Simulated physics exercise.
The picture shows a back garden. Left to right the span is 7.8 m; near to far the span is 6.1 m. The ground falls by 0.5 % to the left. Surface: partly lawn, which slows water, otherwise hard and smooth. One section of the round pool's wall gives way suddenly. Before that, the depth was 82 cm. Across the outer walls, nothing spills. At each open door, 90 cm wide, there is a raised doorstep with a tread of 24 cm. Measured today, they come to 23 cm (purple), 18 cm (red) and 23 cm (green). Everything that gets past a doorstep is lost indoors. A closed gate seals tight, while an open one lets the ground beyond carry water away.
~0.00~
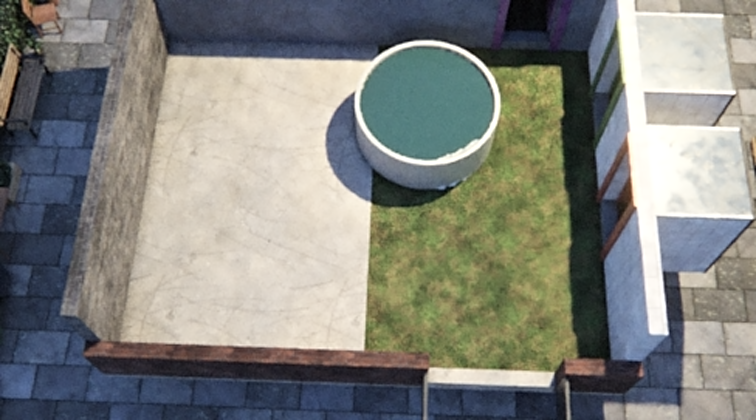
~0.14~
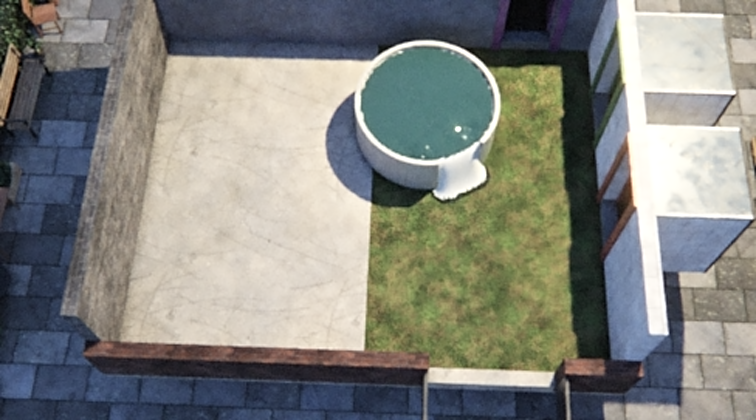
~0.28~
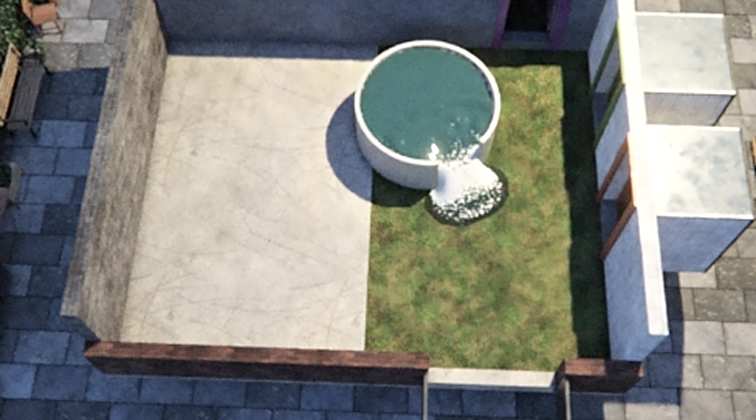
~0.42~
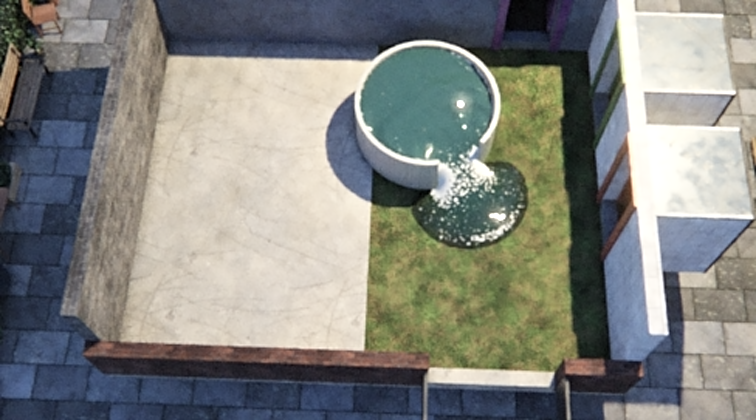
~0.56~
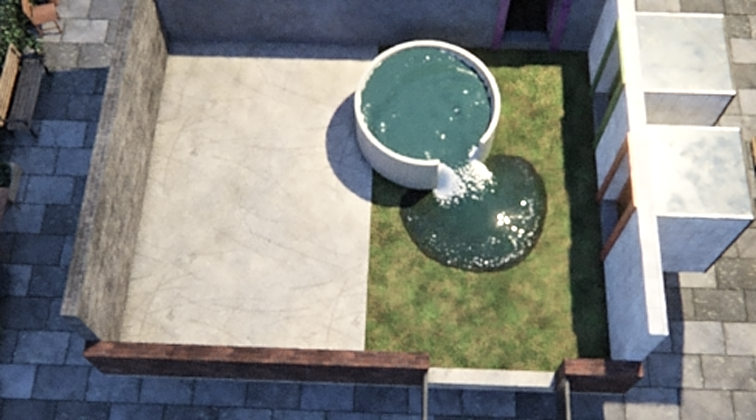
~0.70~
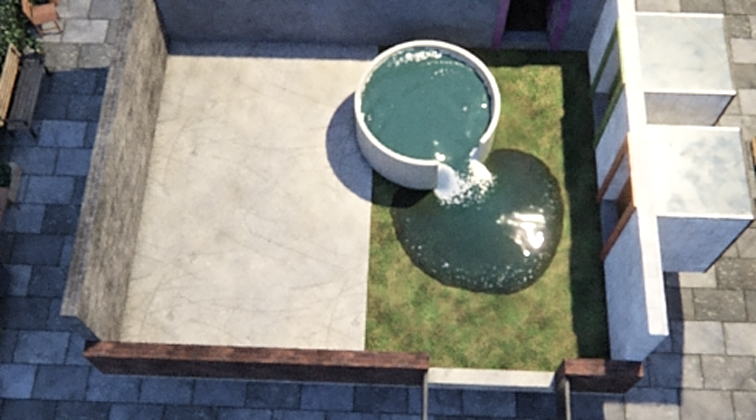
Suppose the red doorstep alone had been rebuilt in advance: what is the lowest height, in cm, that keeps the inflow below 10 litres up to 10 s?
About 16 cm.
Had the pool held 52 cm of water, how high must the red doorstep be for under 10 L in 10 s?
Roughly 8.5 cm high.
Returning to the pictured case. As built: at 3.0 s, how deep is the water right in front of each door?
Depths, in cm - purple: 0, red: 14, green: 4.
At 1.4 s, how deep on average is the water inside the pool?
It averages close to 60 centimetres.
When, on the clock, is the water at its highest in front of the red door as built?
Peak: Close to 1.6 s.
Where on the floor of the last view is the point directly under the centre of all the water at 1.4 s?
The water's centre is at about (445, 160).
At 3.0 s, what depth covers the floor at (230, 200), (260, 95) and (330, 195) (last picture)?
Around 0 cm, 0 cm and 0 cm.
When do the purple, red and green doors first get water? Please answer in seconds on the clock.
Arrival: Purple 5.5 s, red 1.2 s, green 2.4 s.
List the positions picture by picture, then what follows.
The first picture shows still water, 82 cm deep, in the round pool at (427, 103); the red door at (616, 202) is dry.
In the second picture, the gap is at (459, 170), the front 0.3 m out at (481, 184); the back of the round pool holds 82 cm.
In the third picture, the gap is at (458, 171), the front 0.8 m out at (481, 216); the back of the round pool holds 82 cm.
In the fourth picture, the front is at (503, 236), 1.3 m from the gap at (458, 172); 2.0 m2 of floor is wet, 82 cm left at the back.
In the fifth picture, the gap is at (458, 171), the front 1.8 m out at (518, 260); the back of the round pool holds 82 cm.
In the sixth picture, water pours out at (458, 171) and has run 2.2 m, to (519, 287); about 6 cm deep outside, 77 cm at the back; the red door at (616, 202), 2.6 m from the gap, is still 0.8 m from the nearest water.
After 1.4 s water covers 25 % of the floor, deepest (44 cm) near (460, 184); 14 cm at the red door, 0 litres in over its 18 cm doorstep.
After 3.0 s water covers 35 % of the floor, deepest (31 cm) near (460, 184); 14 cm at the red door, 4 litres in over its 18 cm doorstep.
After 10.0 s water covers 80 % of the floor, deepest (11 cm) near (460, 184); 8 cm at the red door, 5 litres in over its 18 cm doorstep.
At the red door as built, the water arrived by 1.2 s and peaked near 24 cm at 1.6 s.
With a doorstep of 14 cm, 20 litres would have come in within the 10 s; with 19 cm, 3 litres. So under 10 litres takes about 16 cm.
